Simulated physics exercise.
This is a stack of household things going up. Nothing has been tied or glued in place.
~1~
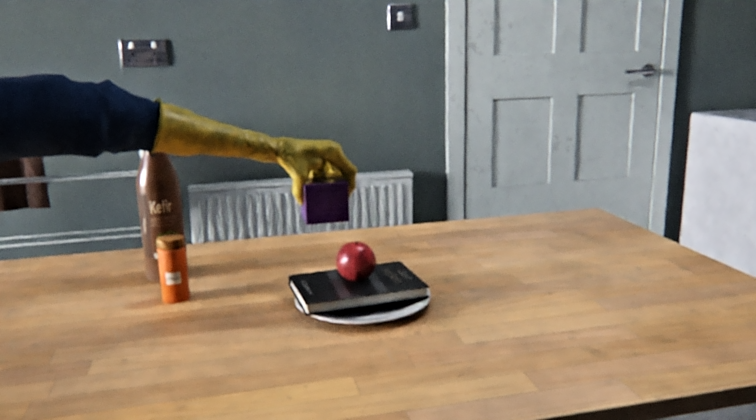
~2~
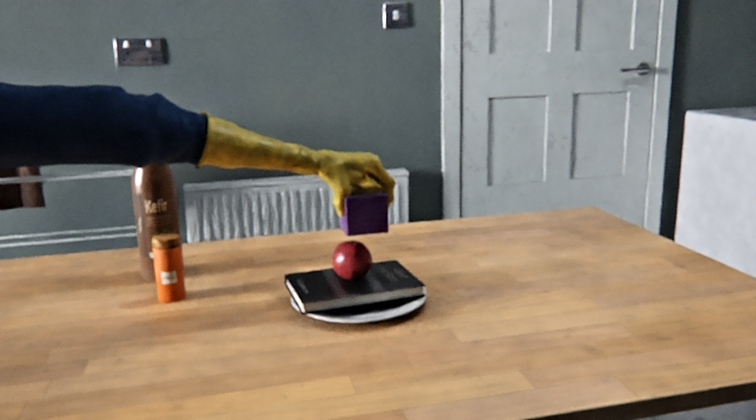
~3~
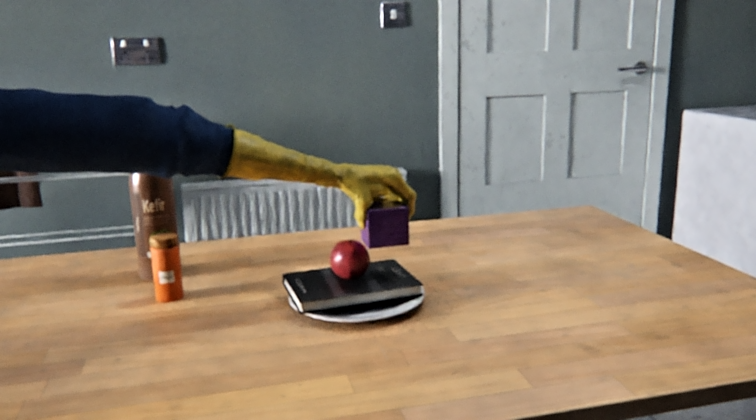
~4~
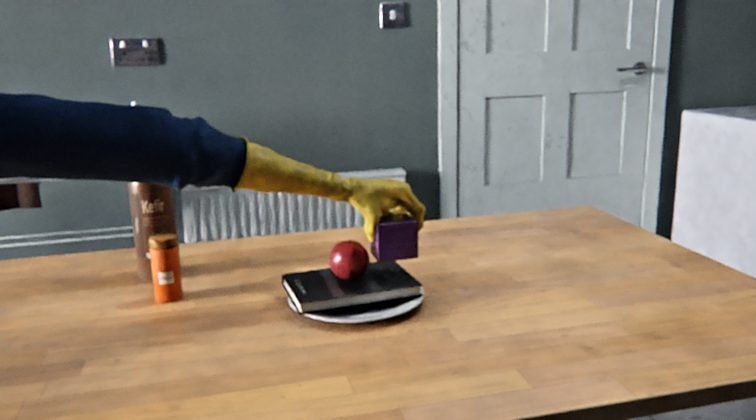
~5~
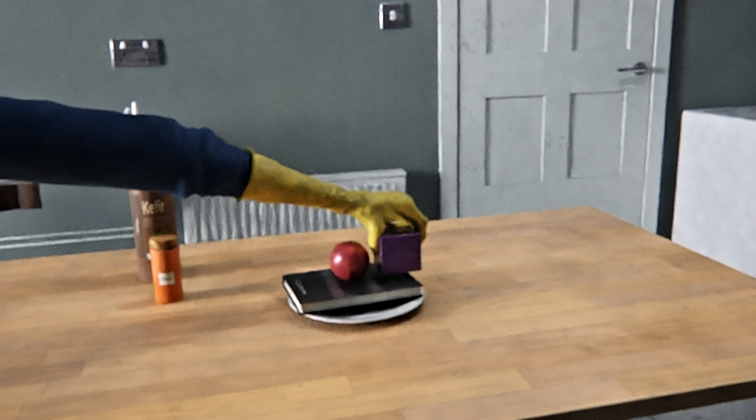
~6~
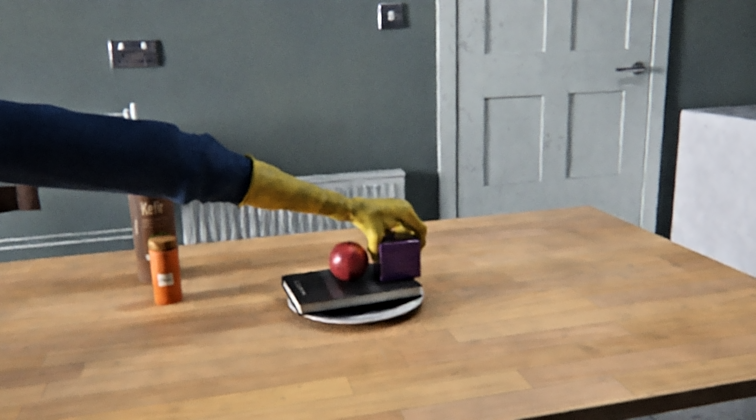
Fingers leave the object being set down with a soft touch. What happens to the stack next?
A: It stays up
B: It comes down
A.
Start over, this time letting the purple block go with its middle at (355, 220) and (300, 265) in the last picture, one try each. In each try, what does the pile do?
Case A: It comes down; case B: It does not fall.
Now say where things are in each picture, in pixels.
Coming down; purple block (325, 200); red apple (356, 262), in the first frame.
Coming down; purple block (364, 212); orange shaker (169, 268), in the second frame.
Coming down; purple block (385, 224); brown bottle (154, 207), in the third frame.
Coming down; purple block (394, 238), in the fourth frame.
Coming down; purple block (397, 250); black book (351, 285), in the fifth frame.
Set down, still held; purple block (397, 257); red apple (349, 261), in the sixth frame.
Then, 0.70 s after the last picture, nothing has stirred.
Then, 1.60 s after the last picture, purple block resting near (397, 257).
At rest, all 6 in place. Seen from the same camera at the end, purple block near (397, 257). The pile keeps its balance.
